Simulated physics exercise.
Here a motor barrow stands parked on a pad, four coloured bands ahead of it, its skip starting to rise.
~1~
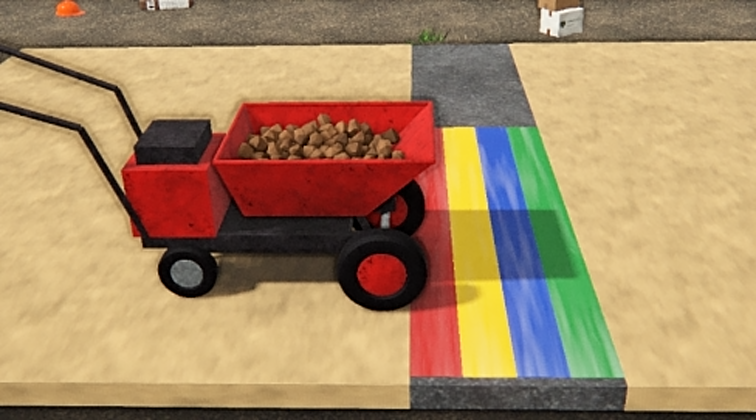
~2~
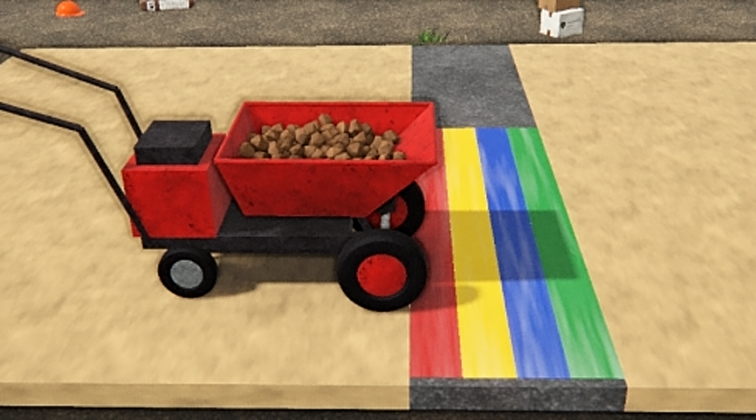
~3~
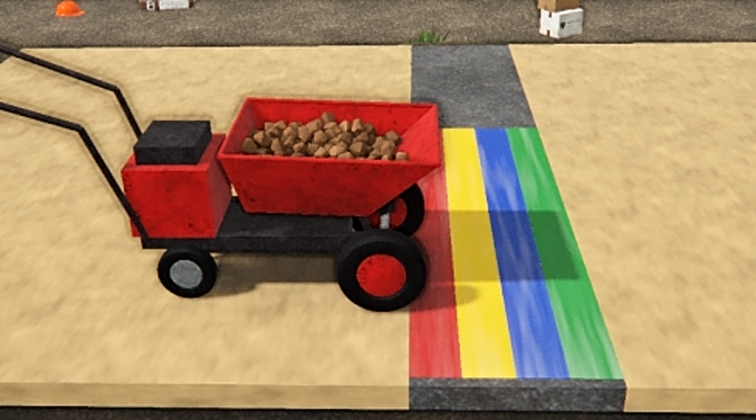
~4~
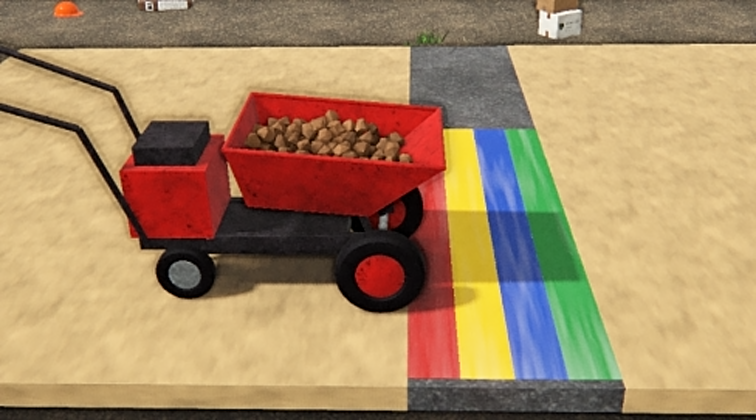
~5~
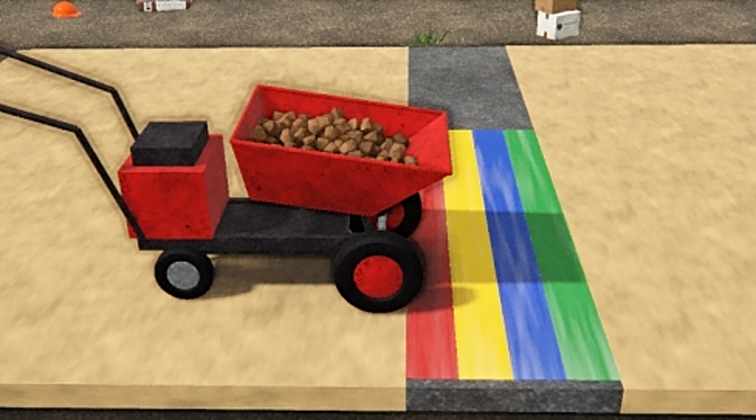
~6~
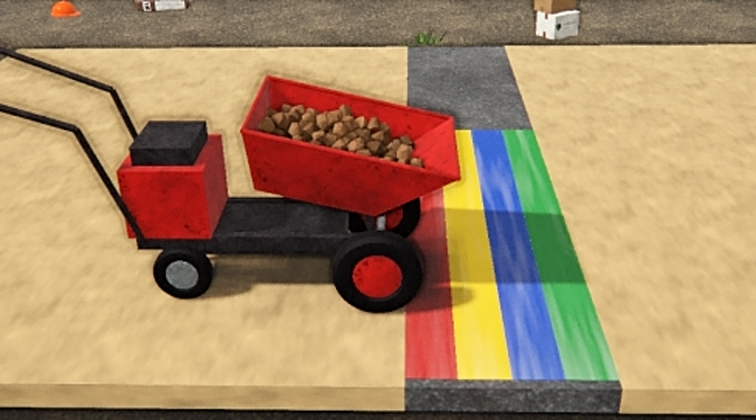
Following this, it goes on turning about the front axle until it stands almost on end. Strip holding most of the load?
Green.
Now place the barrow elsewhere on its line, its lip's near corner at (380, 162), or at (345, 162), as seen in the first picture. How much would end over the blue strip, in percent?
Try 1 about 30 %, try 2 about 20 %.
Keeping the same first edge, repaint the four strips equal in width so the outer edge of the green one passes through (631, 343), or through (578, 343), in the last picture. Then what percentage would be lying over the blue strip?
Near 30 in a hundred and near 10 in a hundred.
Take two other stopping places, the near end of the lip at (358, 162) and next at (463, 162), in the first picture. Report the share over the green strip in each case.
You'd see around 10 per cent the first time and around 30 per cent the second.
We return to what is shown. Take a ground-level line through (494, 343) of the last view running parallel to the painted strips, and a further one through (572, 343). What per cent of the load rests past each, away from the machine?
Some 80 and some 50 per cent, respectively.
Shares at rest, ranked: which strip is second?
Second: The strip in blue.
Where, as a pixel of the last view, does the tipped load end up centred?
At about (561, 269), give or take.
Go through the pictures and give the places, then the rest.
The first picture shows lip of the skip at (433, 162), level; top of the load at (314, 148), clay clods; red strip at (435, 335); yellow strip at (485, 336); blue strip at (535, 336); green strip at (586, 336).
The second picture shows lip of the skip at (435, 163), level; top of the load at (315, 147).
The third picture shows lip of the skip at (439, 165), tipped barely; top of the load at (305, 138).
The fourth picture shows lip of the skip at (444, 169), tipped barely; top of the load at (309, 136).
The fifth picture shows lip of the skip at (450, 173), tipped a little; top of the load at (307, 141).
The sixth picture shows lip of the skip at (459, 179), tipped a little; top of the load at (304, 127); red strip at (430, 338); yellow strip at (480, 338); blue strip at (530, 338); green strip at (581, 339).
Soon after the last picture, skip tipped steeply; all in the skip.
A little later, skip tipped right over; most in the skip; a small part over the blue strip; a small part over the green strip; a stray few falling.
Later still, skip tipped right over; a small part in the skip; about a quarter over the blue strip; about a third over the green strip; about a quarter off the paint.
At rest, skip tipped right over; a small part in the skip; none over the red strip; a stray few over the yellow strip; about a quarter over the blue strip; about a third over the green strip; about a quarter off the paint.
